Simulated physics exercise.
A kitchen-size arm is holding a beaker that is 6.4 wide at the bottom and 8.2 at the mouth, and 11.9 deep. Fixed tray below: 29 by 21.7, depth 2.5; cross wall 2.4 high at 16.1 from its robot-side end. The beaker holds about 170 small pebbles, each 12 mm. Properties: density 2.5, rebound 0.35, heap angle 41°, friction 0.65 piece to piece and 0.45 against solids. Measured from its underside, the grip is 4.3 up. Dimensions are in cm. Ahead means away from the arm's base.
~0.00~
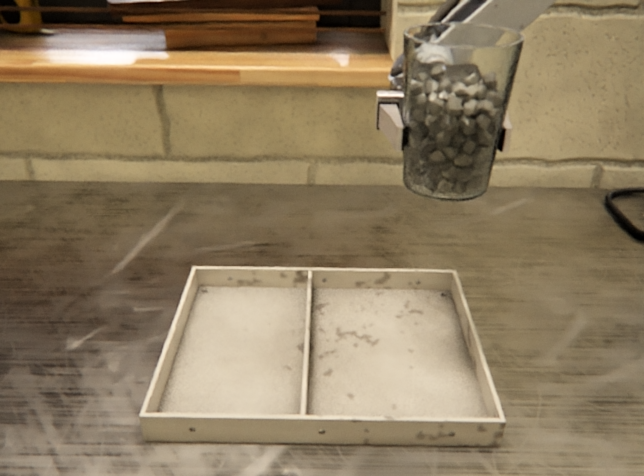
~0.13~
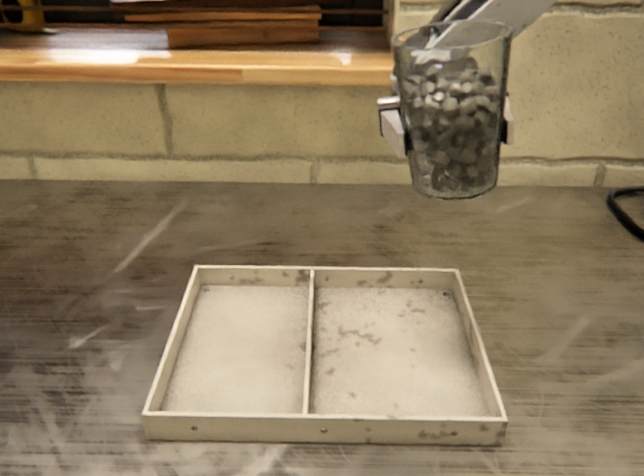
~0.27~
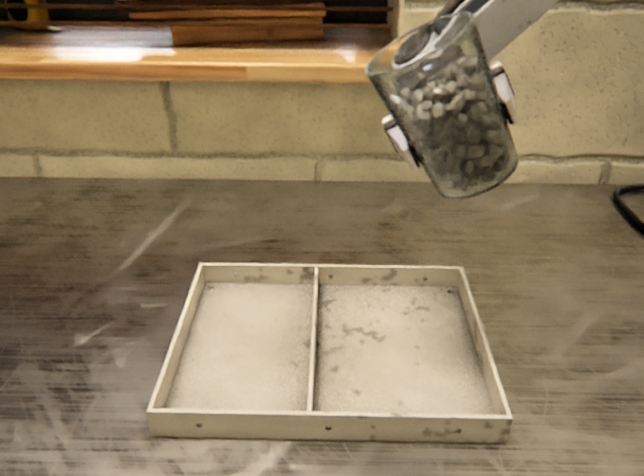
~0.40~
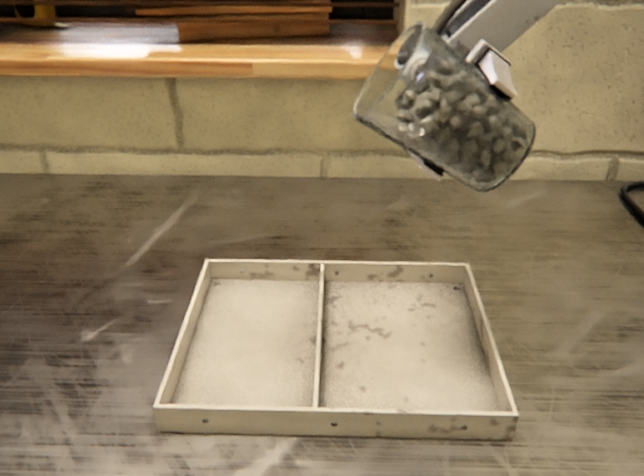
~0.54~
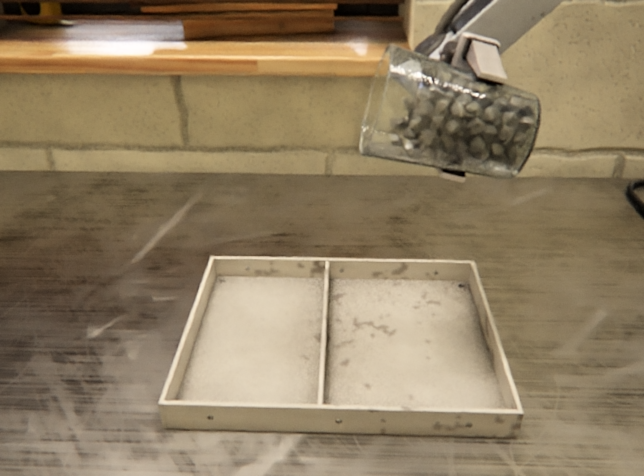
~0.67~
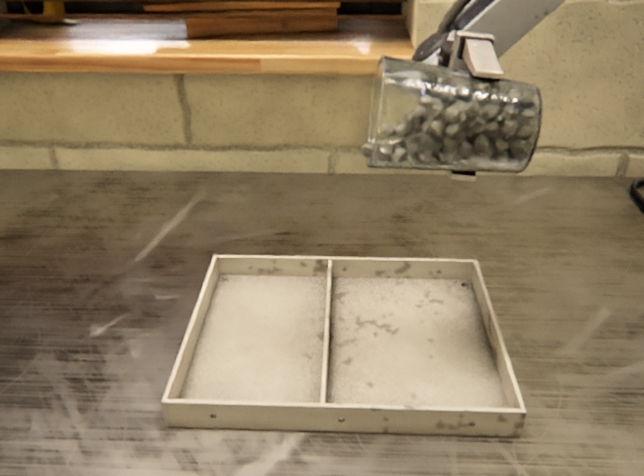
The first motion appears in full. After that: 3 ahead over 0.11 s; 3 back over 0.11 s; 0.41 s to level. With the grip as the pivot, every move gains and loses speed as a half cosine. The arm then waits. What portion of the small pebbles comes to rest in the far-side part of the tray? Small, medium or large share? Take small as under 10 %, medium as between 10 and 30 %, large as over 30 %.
A medium share.
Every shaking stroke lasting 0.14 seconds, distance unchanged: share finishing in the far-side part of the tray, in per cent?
Estimate: Close to 5 percent.
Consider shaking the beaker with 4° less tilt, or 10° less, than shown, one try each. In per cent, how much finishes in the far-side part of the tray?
10 and 5 percent.
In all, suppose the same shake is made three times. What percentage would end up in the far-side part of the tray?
In that case, some 35 per cent.
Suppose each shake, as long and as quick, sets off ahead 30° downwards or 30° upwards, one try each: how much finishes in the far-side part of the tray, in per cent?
I'd say close to 5 percent for the first and close to 20 percent for the second.
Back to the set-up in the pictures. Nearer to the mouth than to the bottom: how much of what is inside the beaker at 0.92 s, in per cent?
Roughly 55 per cent.
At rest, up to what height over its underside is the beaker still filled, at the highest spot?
Roughly 8.5 cm.
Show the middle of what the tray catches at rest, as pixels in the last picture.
Estimated centre at around (267, 334).
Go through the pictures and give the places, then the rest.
In the first picture, the beaker middle at (453, 115), level; upper third of the load around (453, 103), from x 415 to 495, top at y 80; 171 in the beaker.
In the second picture, the beaker middle at (453, 114), tilted 8° forward; upper third of the load around (453, 104), from x 410 to 495, top at y 80.
In the third picture, the beaker middle at (450, 114), tilted 29° forward; upper third of the load around (455, 103), from x 405 to 505, top at y 70.
In the fourth picture, the beaker middle at (448, 116), tilted 55° forward; upper third of the load around (454, 104), from x 405 to 520, top at y 70.
In the fifth picture, the beaker middle at (450, 120), tilted 76° forward; upper third of the load around (472, 105), from x 400 to 525, top at y 80.
In the sixth picture, the beaker middle at (452, 121), tilted 84° forward; upper third of the load around (478, 105), from x 370 to 525, top at y 85; 171 in the beaker.
After 0.92 s, tilted 83° forward, highest piece 25 above the table; 151 in the beaker, 1 in the far-side part, 19 in flight or on a rim.
After 1.17 s, tilted 18° forward, highest piece 30 above the table; 140 in the beaker, 24 in the far-side part, 4 in the robot-side part, 3 in flight or on a rim.
After 1.50 s, level, highest piece 28 above the table; 140 in the beaker, 27 in the far-side part, 4 in the robot-side part.
After 2.55 s, level, highest piece 28 above the table; 140 in the beaker, 27 in the far-side part, 4 in the robot-side part.
In the end, 140 in the beaker, 27 in the far-side part, 4 in the robot-side part. That is 16 % in the far-side part of the tray.
